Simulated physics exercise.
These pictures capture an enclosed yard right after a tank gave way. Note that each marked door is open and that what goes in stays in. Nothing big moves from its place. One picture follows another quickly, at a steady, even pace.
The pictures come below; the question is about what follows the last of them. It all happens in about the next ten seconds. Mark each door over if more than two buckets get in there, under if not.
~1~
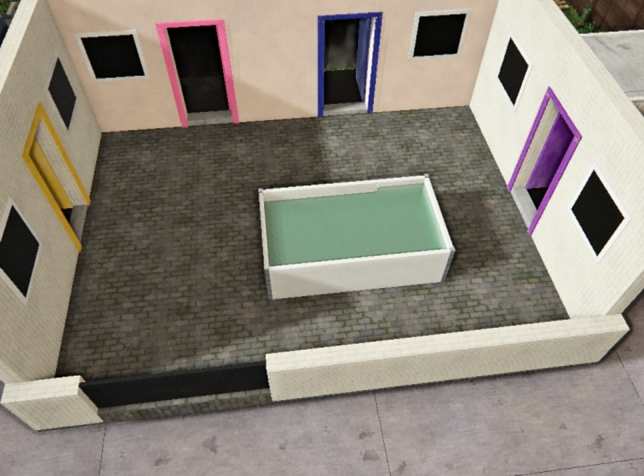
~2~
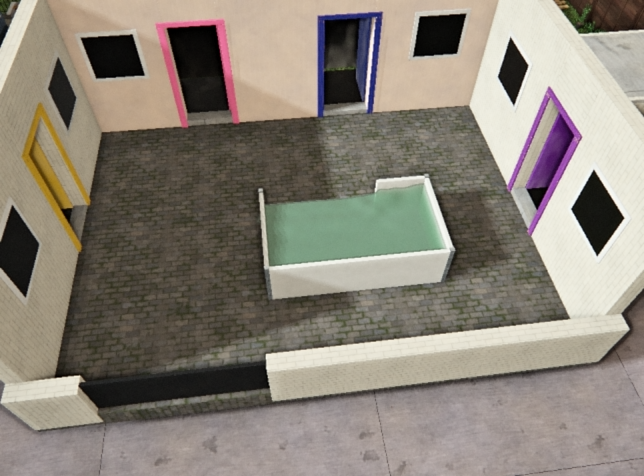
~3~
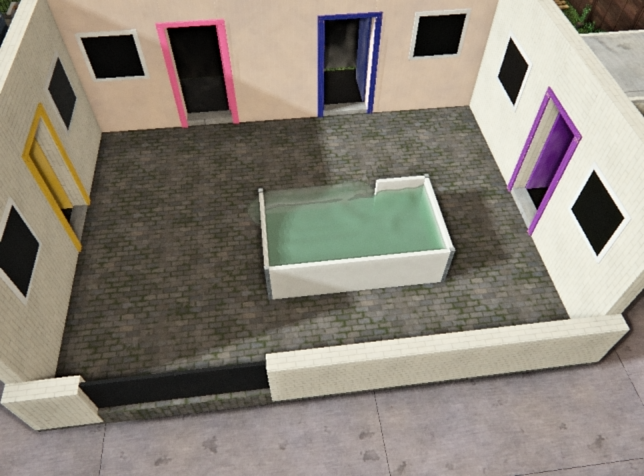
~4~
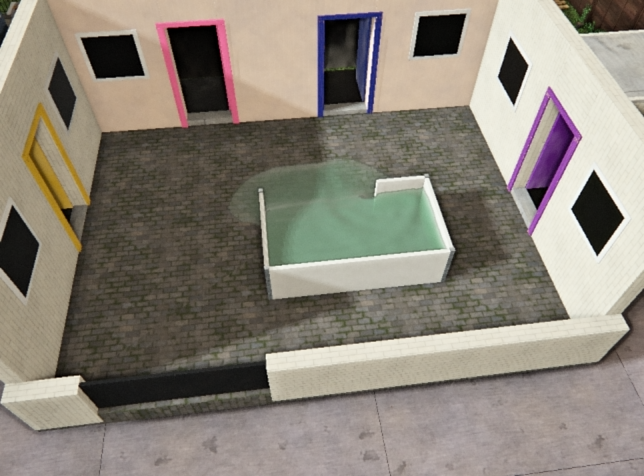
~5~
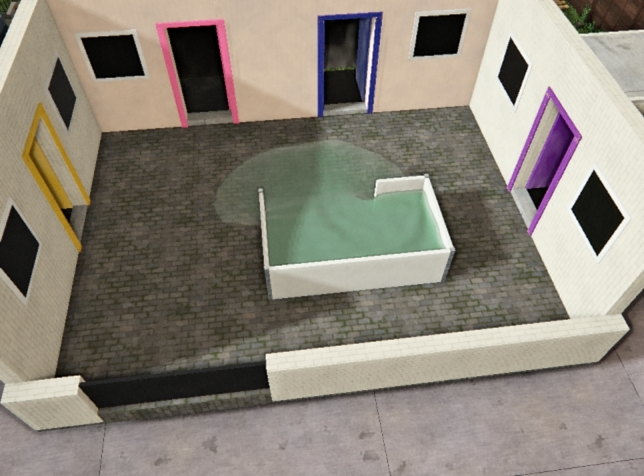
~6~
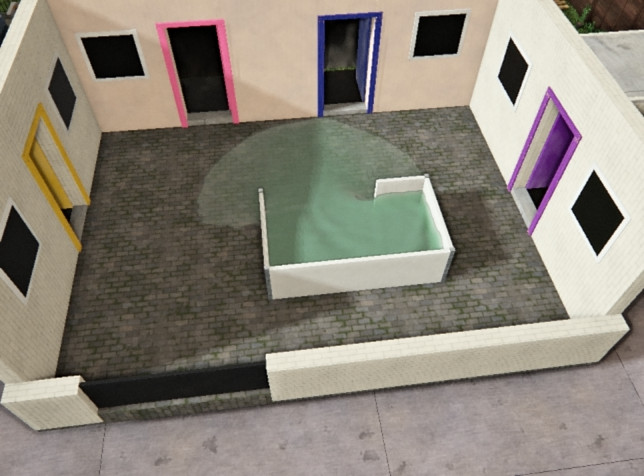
Pink door - over; yellow door - over; blue door - over; purple door - under.
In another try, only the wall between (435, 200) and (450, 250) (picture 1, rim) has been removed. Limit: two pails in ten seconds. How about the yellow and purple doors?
My reading: The yellow one keeps below it; the purple one takes more.
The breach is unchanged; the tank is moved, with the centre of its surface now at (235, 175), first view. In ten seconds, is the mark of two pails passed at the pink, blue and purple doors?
Pink exceeds the threshold, blue falls short, purple falls short.
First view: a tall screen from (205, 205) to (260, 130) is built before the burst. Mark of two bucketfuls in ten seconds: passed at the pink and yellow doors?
Note, one door at a time - pink: Within bounds, yellow: Within bounds.
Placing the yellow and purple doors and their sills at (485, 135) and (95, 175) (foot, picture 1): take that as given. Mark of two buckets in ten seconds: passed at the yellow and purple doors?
The yellow door gets past the limit, and the purple door gets past the limit as well.
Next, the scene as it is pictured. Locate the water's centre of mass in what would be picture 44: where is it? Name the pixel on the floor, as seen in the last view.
Around pixel (294, 202).
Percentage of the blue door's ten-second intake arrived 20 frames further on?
Roughly 90 per cent.
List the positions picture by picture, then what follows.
The tank at (352, 223) is whole and still, in the first frame.
Water pours out on the tank's far side and has run to a hidden place, in the second frame.
The front is at (255, 204), out from the gap on the tank's far side, in the third frame.
The front is at (247, 185), out from the gap on the tank's far side, in the fourth frame.
Water pours out on the tank's far side and has run to (334, 142), in the fifth frame.
Water pours out on the tank's far side and has run to (327, 120), in the sixth frame.
A moment on, water covers 30 % of the floor; the pink door wet at the sill, nothing in, the yellow door not reached, the blue door over two buckets in, the purple door not reached.
Next, water covers 35 % of the floor; the pink door over two buckets in, the yellow door not reached, the blue door far over two buckets in, the purple door not reached.
Then, water covers 50 % of the floor; the pink door over two buckets in, the yellow door wet at the sill, nothing in, the blue door far over two buckets in, the purple door wet at the sill, nothing in.
Later, water covers 90 % of the floor; the pink door over two buckets in, the yellow door over two buckets in, the blue door far over two buckets in, the purple door wet at the sill, nothing in.
In the end, water covers 100 % of the floor; the pink door over two buckets in, the yellow door over two buckets in, the blue door far over two buckets in, the purple door wet at the sill, nothing in.
